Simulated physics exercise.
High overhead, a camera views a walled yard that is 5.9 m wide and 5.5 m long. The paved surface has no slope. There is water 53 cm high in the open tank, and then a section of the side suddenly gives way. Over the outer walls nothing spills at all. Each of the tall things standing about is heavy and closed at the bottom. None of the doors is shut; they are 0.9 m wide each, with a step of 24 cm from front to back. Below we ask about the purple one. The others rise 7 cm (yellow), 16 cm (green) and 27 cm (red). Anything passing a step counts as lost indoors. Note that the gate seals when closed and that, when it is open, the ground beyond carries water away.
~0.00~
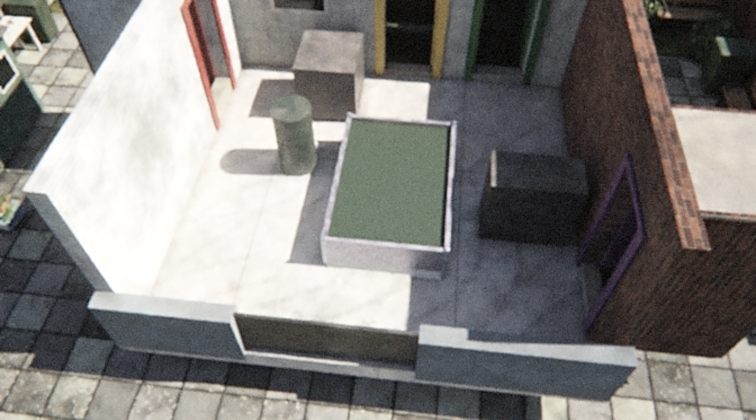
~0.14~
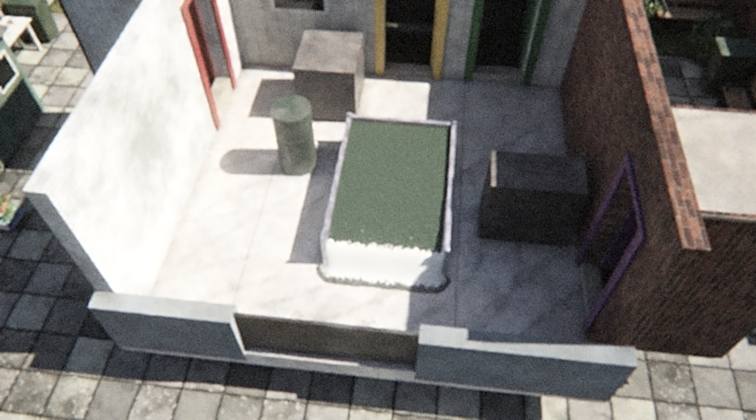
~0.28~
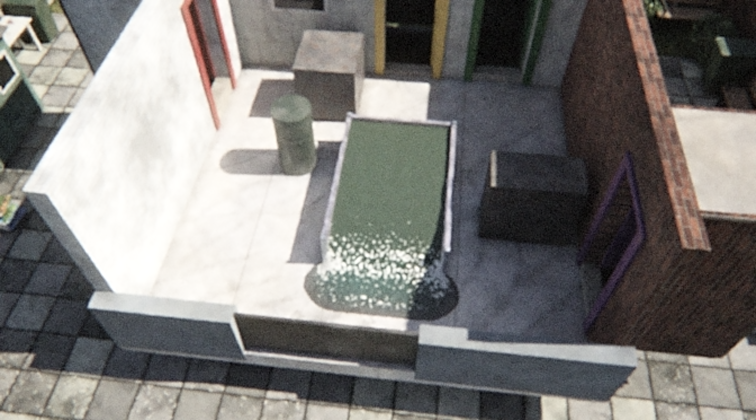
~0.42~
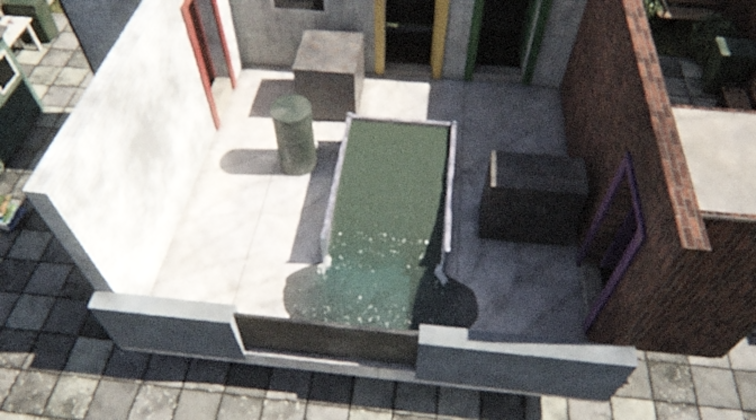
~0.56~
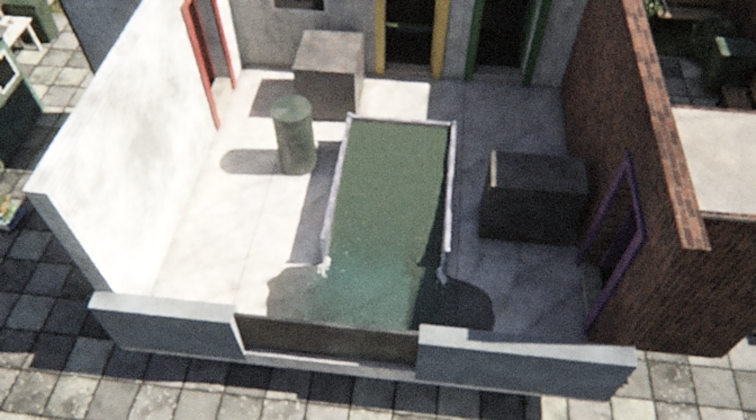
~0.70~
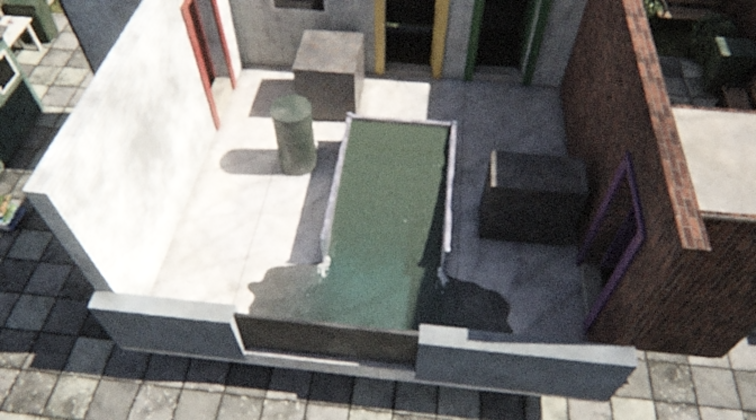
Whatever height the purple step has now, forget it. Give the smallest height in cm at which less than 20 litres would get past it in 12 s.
Close to 18 cm is just enough.
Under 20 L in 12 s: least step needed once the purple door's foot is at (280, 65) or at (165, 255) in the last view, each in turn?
Minimums: Roughly 11.5 cm and 17 cm.
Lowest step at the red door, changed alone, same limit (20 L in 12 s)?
At the red door you'd want roughly 7.5 cm.
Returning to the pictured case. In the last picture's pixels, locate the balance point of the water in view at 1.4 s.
Centre of mass: About (384, 242) px.
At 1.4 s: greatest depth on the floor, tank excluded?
It gets to close to 38 centimetres there.
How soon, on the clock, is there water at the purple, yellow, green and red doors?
Purple 1.8 s, yellow 5.5 s, green 4.5 s, red 3.2 s.
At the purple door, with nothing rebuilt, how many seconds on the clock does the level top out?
Around 3.8 s.
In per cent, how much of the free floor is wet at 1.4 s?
Roughly 20 percent of the floor is wet.
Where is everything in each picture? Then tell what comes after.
In the first picture, the open tank at (394, 180) is whole and still, 53 cm deep; the purple door at (605, 254) is dry.
In the second picture, the front is at (327, 276), 0.2 m from the gap at (385, 259); 0.3 m2 of floor is wet, 53 cm left at the back.
In the third picture, water pours out at (385, 261) and has run 0.7 m, to (326, 302); about 10 cm deep outside, 53 cm at the back.
In the fourth picture, the front is at a hidden place, 1.2 m from the gap at (385, 262); 2.4 m2 of floor is wet, 53 cm left at the back.
In the fifth picture, the front is at a hidden place, 1.3 m from the gap at (385, 262); 2.9 m2 of floor is wet, 53 cm left at the back.
In the sixth picture, the gap is at (385, 262), the front 1.4 m out at a hidden place; the back of the open tank holds 53 cm; 1.5 m in a straight line remain to the purple door at (605, 254).
After 1.4 s water covers 20 % of the floor, deepest (38 cm) near (370, 336); it has not reached the purple door.
After 3.0 s water covers 40 % of the floor, deepest (32 cm) near (582, 372); 19 cm at the purple door, 20 litres in over its 11 cm step.
After 12.0 s water covers 95 % of the floor, deepest (9 cm) near (541, 203); 6 cm at the purple door, 98 litres in over its 11 cm step.
At the purple door as built, the water arrived by 1.9 s and peaked near 20 cm at 3.8 s.
Run again over the same 12 s with other heights there, 48 litres in over 14.5 cm, 9 litres over 20 cm. The limit of 20 litres is kept from about 18 cm up.
